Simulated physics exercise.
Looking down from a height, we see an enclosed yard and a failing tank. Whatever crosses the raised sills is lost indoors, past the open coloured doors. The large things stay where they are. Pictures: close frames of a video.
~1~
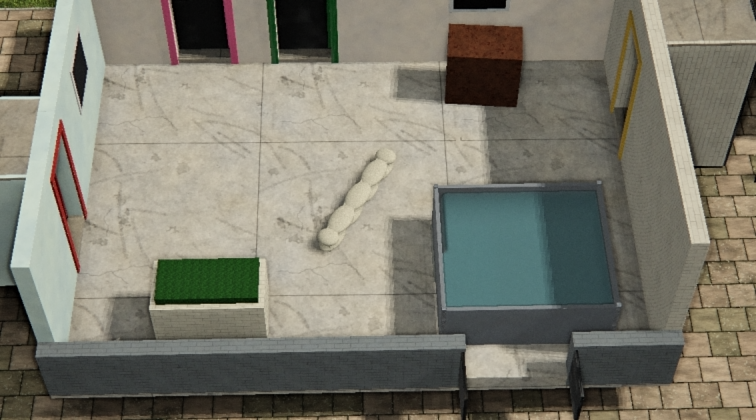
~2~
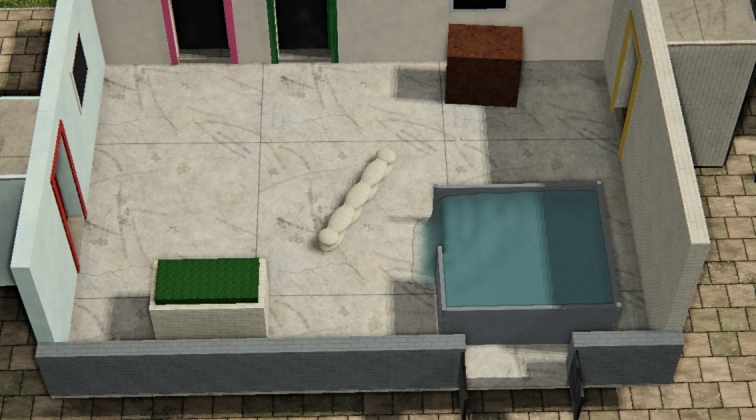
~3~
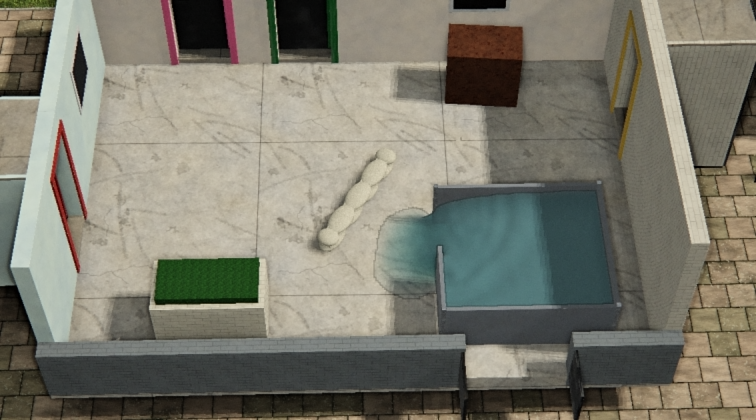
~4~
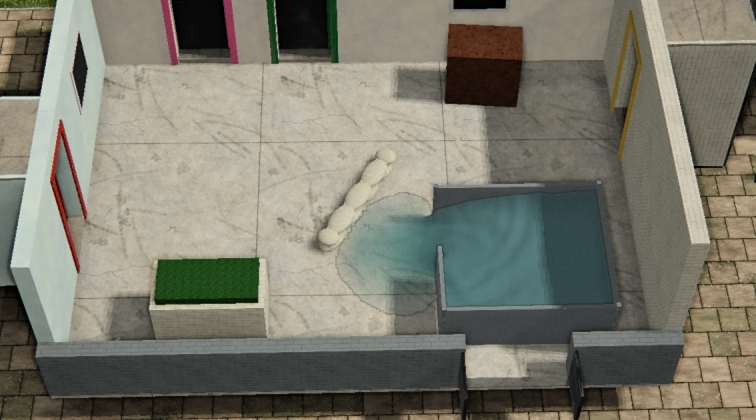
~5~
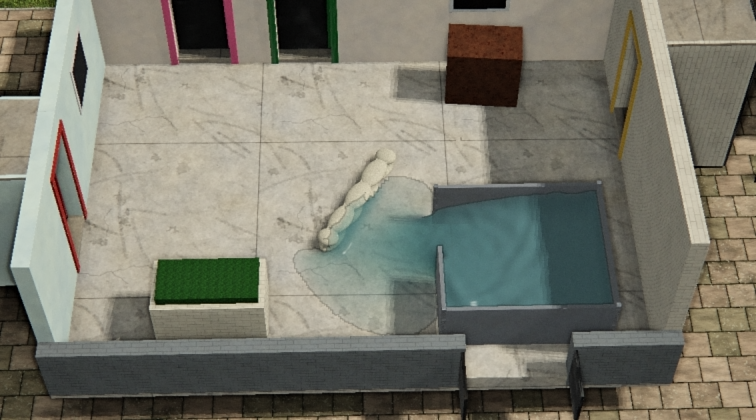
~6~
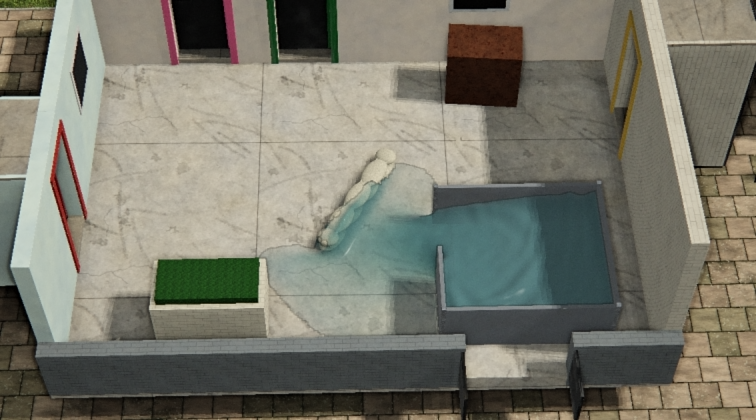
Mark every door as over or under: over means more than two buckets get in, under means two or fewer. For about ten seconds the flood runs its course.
Pink door - under; red door - over; green door - under; yellow door - under.
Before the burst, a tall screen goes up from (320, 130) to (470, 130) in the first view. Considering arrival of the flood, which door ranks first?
First comes the red one.
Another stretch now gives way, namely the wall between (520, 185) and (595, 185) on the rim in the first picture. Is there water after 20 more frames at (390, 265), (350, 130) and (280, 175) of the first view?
In turn: Untouched, then inundated, then inundated.
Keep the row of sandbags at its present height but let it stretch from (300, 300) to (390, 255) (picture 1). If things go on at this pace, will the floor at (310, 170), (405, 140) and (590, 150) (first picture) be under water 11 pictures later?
Going through them, they'd be waterlogged, then left unsoaked, then left unsoaked.
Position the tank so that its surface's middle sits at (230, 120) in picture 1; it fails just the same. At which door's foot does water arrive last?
I say the door marked yellow.
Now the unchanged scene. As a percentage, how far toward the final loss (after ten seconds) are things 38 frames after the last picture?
My reading is about 50 per cent.
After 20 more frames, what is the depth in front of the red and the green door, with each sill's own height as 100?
About 170 and 50 %.
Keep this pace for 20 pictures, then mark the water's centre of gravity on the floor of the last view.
My guess is about (401, 264).
A moment on, water covers 25 % of the floor; the pink door not reached, the red door not reached, the green door not reached, the yellow door not reached.
Next, water covers 50 % of the floor; the pink door not reached, the red door wet at the sill, nothing in, the green door not reached, the yellow door not reached.
Then, water covers 80 % of the floor; the pink door not reached, the red door over two buckets in, the green door wet at the sill, nothing in, the yellow door wet at the sill, nothing in.
Later, water covers 90 % of the floor; the pink door wet at the sill, nothing in, the red door over two buckets in, the green door wet at the sill, nothing in, the yellow door wet at the sill, nothing in.
In the end, water covers 95 % of the floor; the pink door wet at the sill, nothing in, the red door over two buckets in, the green door under two buckets in, the yellow door wet at the sill, nothing in.
